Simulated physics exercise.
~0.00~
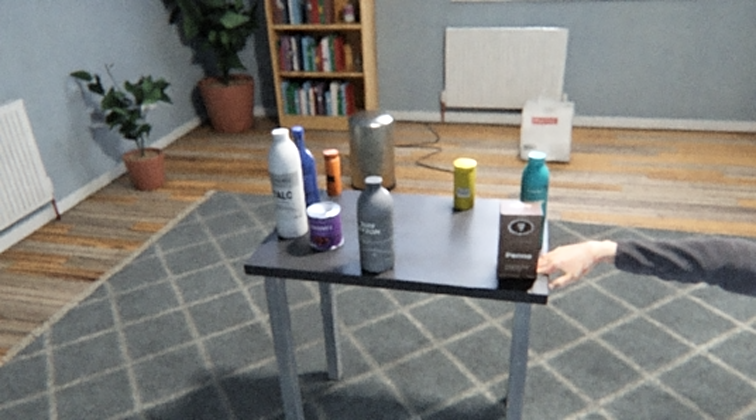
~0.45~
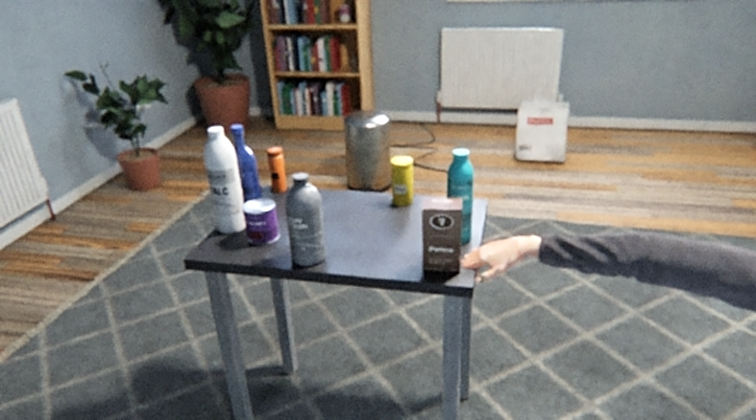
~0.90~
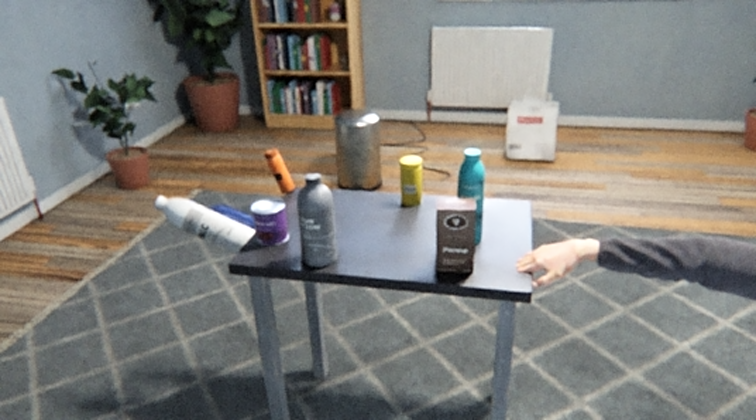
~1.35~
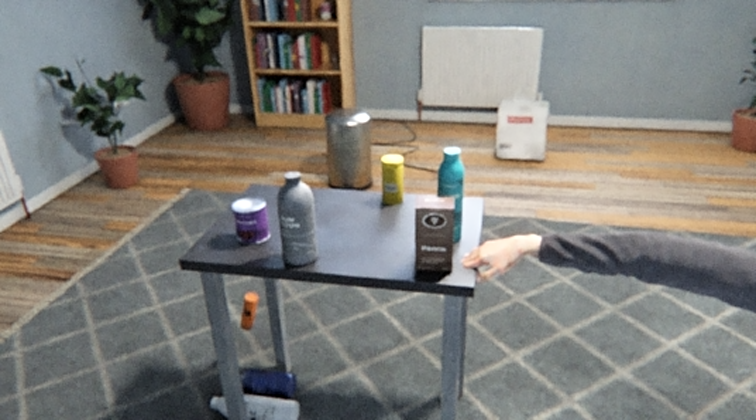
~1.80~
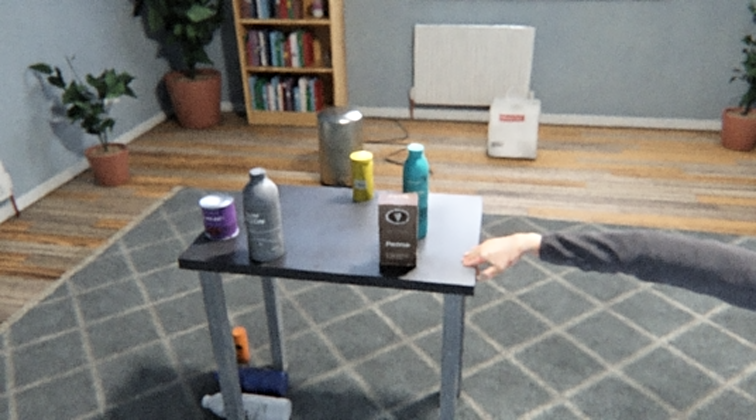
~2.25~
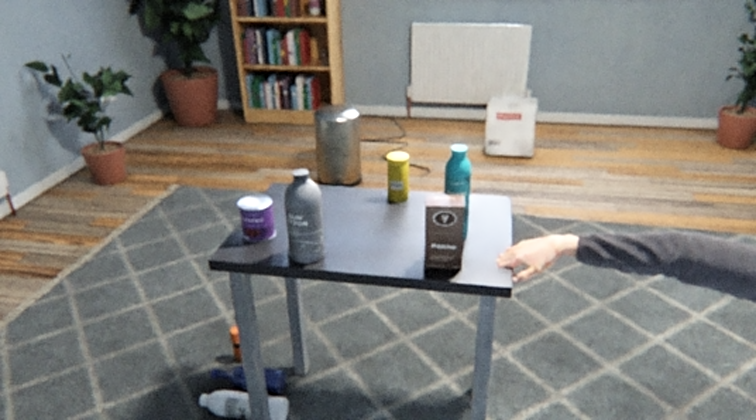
A hand jerks a small table back and forth, toppling white, blue and orange containers to the floor while five stay upright.
